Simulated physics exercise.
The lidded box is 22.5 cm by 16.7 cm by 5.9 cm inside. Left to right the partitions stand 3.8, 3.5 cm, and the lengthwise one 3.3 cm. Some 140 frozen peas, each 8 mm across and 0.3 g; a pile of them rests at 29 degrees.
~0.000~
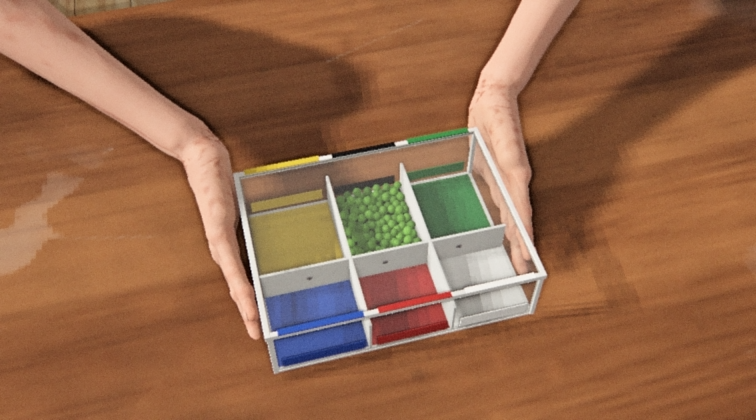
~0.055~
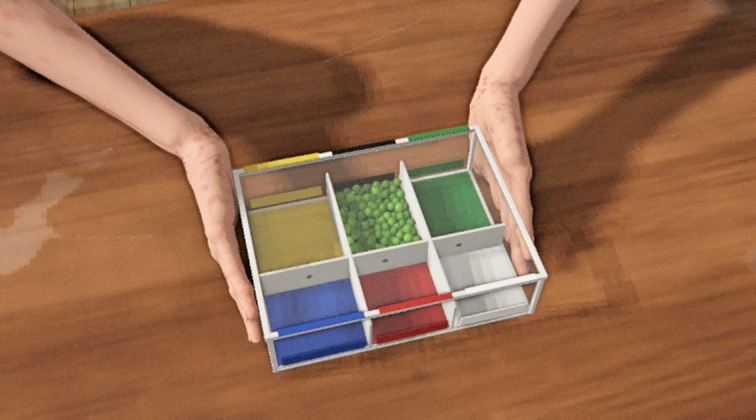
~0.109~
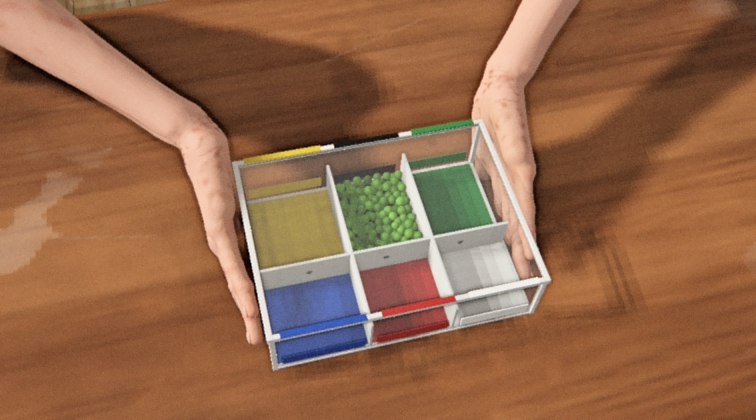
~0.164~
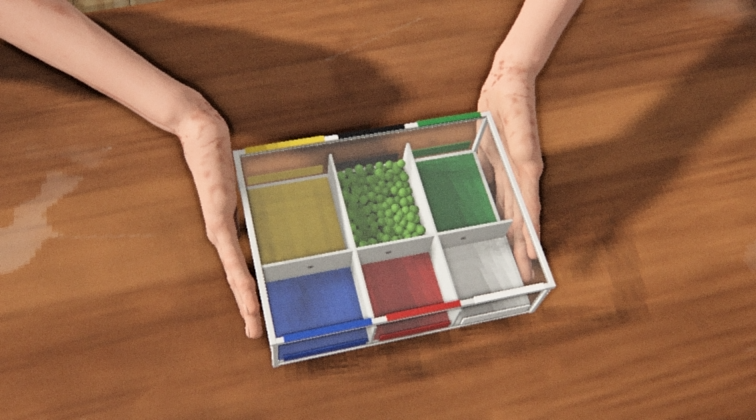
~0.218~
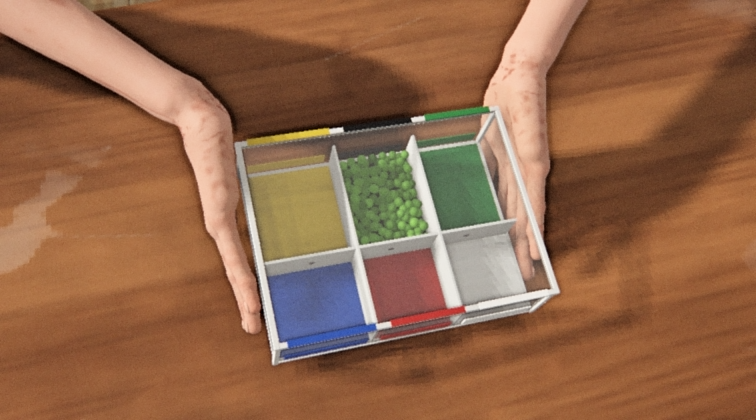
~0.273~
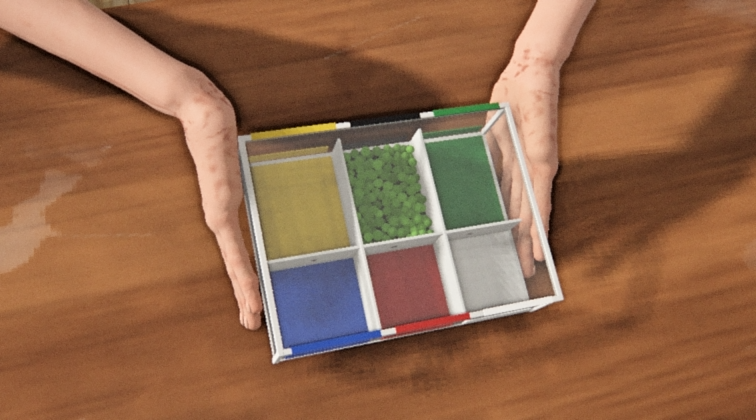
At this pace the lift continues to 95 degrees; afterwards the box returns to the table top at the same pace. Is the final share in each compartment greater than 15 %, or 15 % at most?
Red: Greater than 15 %, blue: 15 % at most, green: 15 % at most, yellow: 15 % at most, white: Greater than 15 %, black: Greater than 15 %.
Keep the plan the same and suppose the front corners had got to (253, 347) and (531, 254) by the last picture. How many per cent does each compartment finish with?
Result - red: 0 %; blue: 70 %; green: 0 %; yellow: 0 %; white: 0 %; black: 30 %.
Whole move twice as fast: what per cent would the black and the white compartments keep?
Black 10 %, white 45 %.
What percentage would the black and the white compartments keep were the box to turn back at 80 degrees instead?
Shares after the change: Black 65, white 20, per cent.
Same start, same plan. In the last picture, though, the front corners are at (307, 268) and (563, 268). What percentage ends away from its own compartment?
About 60 %.
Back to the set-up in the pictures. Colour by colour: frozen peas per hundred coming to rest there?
The red one ends with 35, blue 0, green 0, yellow 0, white 40 and black 25 per cent.
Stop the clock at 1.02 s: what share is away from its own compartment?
Roughly 35 percent.
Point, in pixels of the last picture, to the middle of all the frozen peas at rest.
Approximately (436, 301) in the last picture.
Then, at 1.02 s, tilt 93 degrees; red 20 %, white 10 %, black 65 %.
After 1.51 s, tilt 40 degrees; red 35 %, white 40 %, black 25 %.
After 2.08 s, tilt 0 degrees; red 35 %, white 40 %, black 25 %.
At rest (2.6 s), red 35 %, blue 0 %, green 0 %, yellow 0 %, white 40 %, black 25 %.
